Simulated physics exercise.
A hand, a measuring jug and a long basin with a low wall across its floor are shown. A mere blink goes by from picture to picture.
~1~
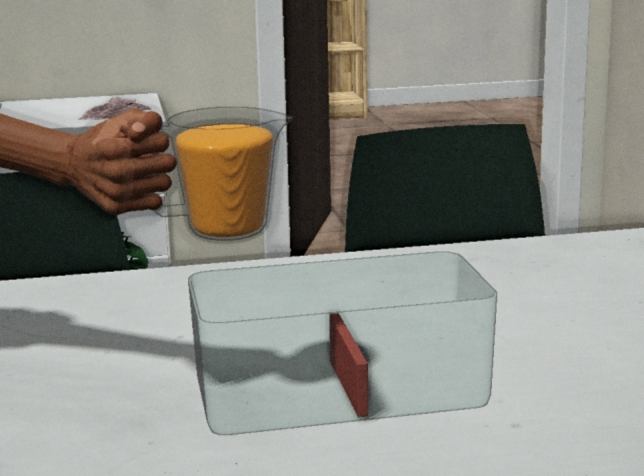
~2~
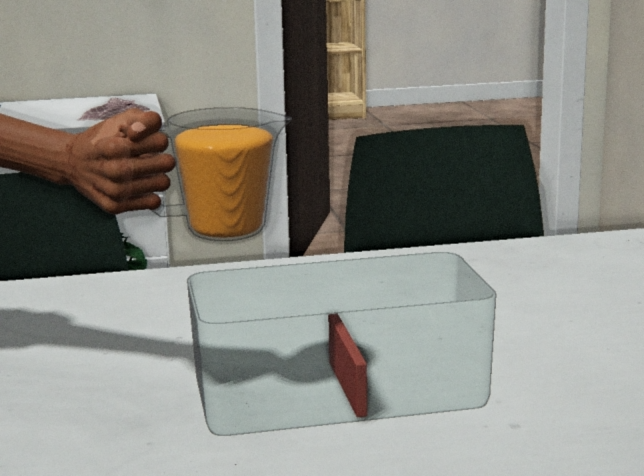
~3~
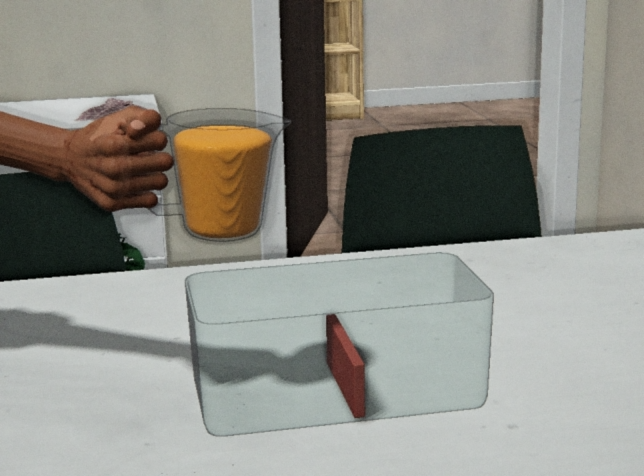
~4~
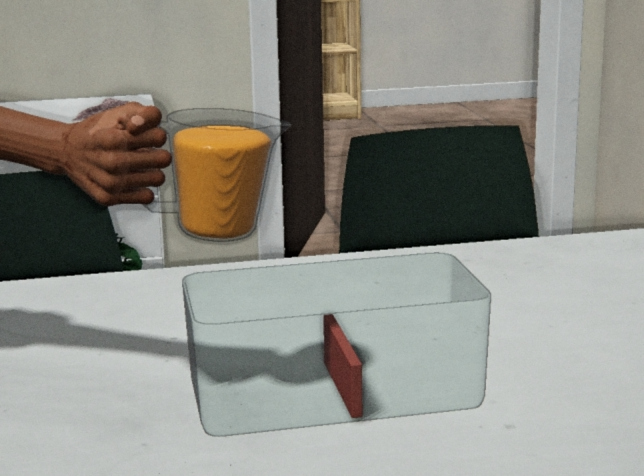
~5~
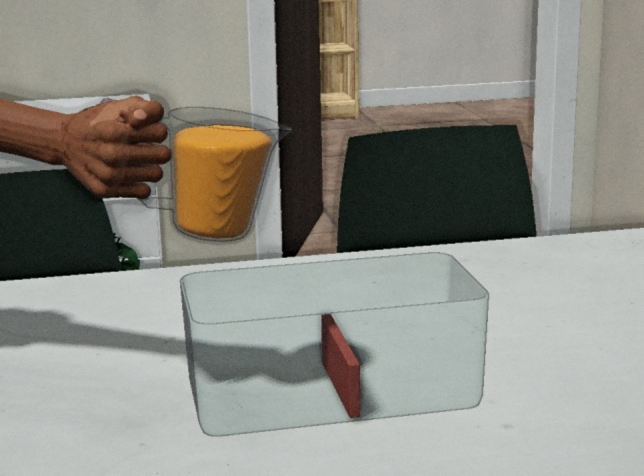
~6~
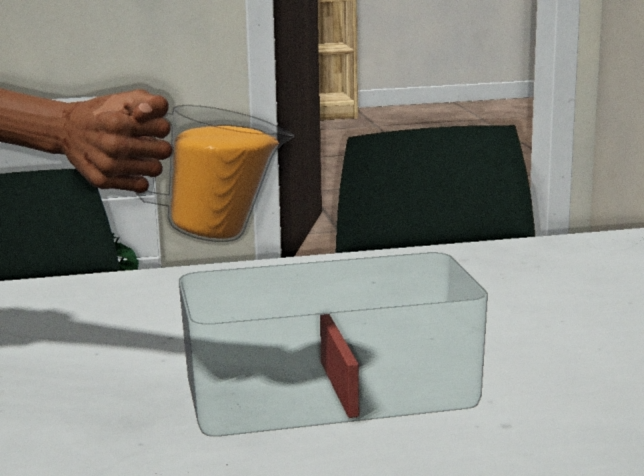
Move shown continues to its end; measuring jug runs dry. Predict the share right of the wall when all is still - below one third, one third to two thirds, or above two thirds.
The share right of the wall is a middling part, a third to two thirds.
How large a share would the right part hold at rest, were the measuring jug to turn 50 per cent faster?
Around 40 per cent ends up there.
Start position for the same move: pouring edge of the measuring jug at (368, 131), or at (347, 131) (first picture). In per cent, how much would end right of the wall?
Estimate, in order: 95 and 95 per cent.
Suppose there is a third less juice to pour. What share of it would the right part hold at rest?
30 per cent.
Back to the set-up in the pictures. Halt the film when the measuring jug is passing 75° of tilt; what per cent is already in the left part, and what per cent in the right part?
0 % left, 10 % right.
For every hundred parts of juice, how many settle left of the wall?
That is roughly 45 percent of it.
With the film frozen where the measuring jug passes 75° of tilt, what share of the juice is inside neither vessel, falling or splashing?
That comes to near 20 percent.
A moment on, the measuring jug is tipped on its side and 70 per cent is still to pour, 0 is left of the wall and 8 right of it.
Next, the measuring jug is tipped right over and 15 per cent is still to pour, 20 is left of the wall and 50 right of it.
Then the measuring jug is tipped right over and 0 per cent is still to pour, 43 is left of the wall and 55 right of it.
Later the measuring jug is tipped right over and 0 per cent is still to pour, 44 is left of the wall and 55 right of it.
Finally, 44 per cent lies left of the wall, 56 right of it and 1 outside.
